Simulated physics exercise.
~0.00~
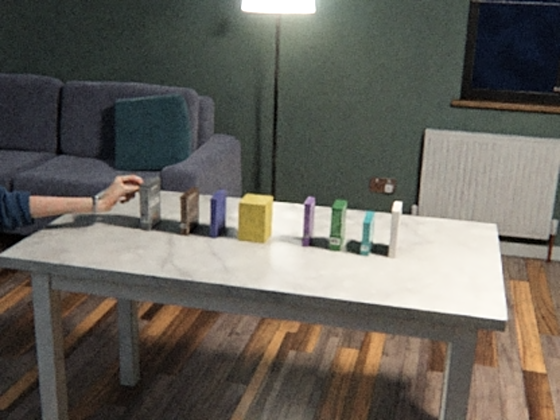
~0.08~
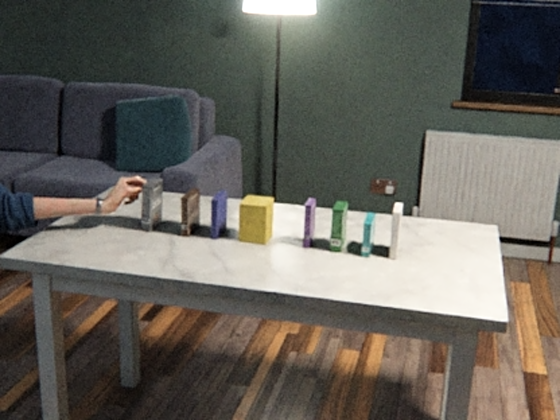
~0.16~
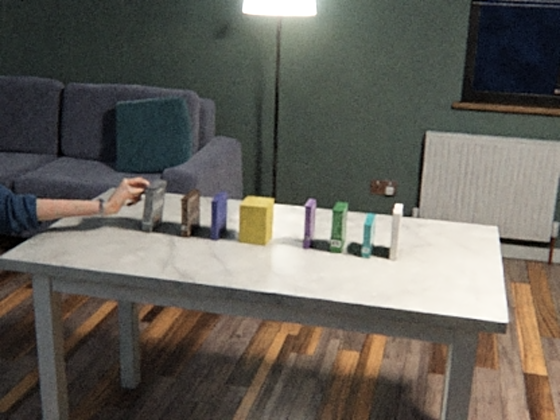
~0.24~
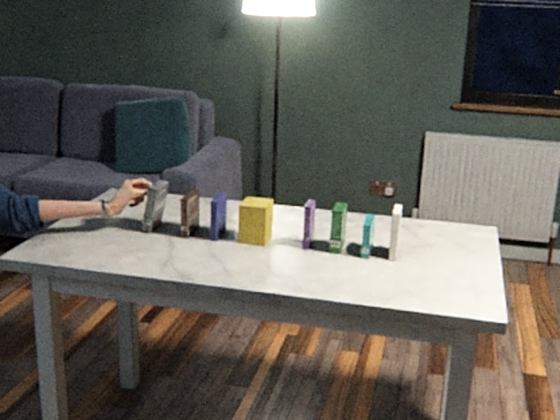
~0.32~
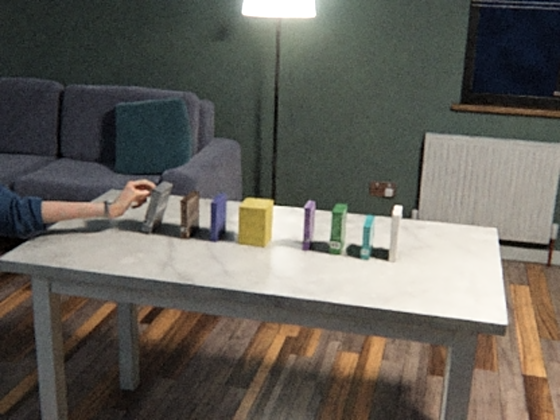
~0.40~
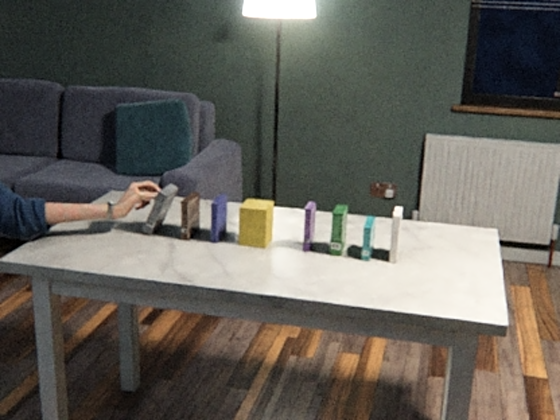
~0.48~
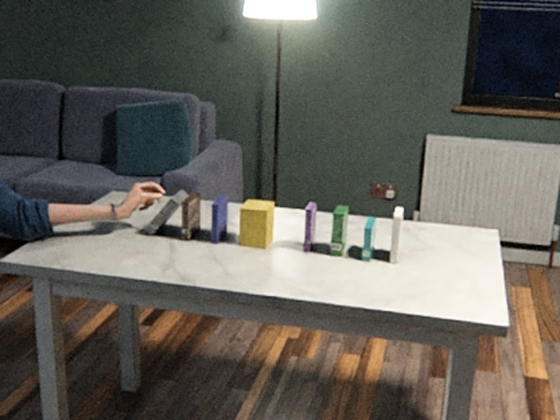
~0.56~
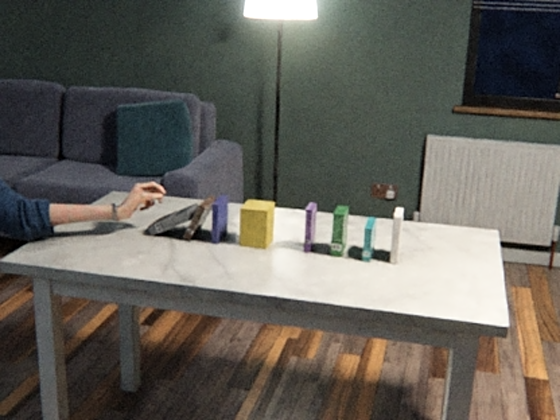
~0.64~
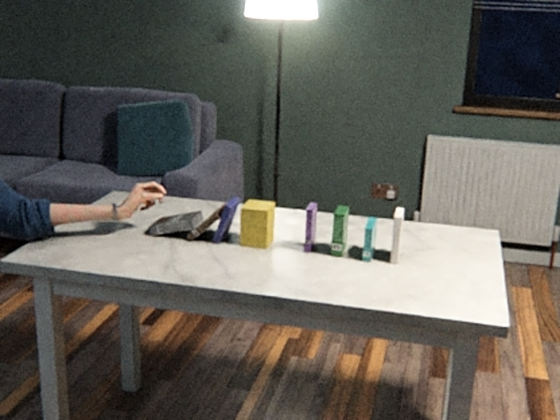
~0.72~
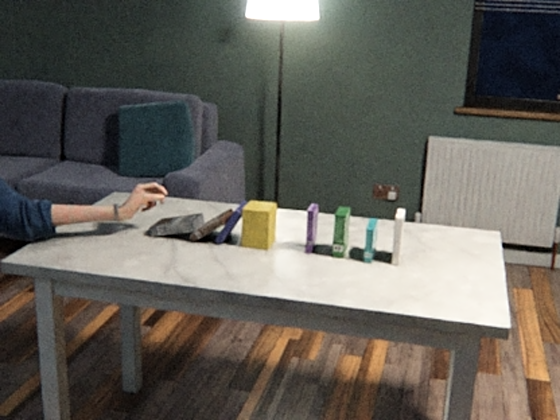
A hand tipped the grey packet at the left end of a row on a table, and it fell rightward, knocking over the brown packet, which pushed the blue board into a lean against the yellow block, while everything from there rightward stayed standing.
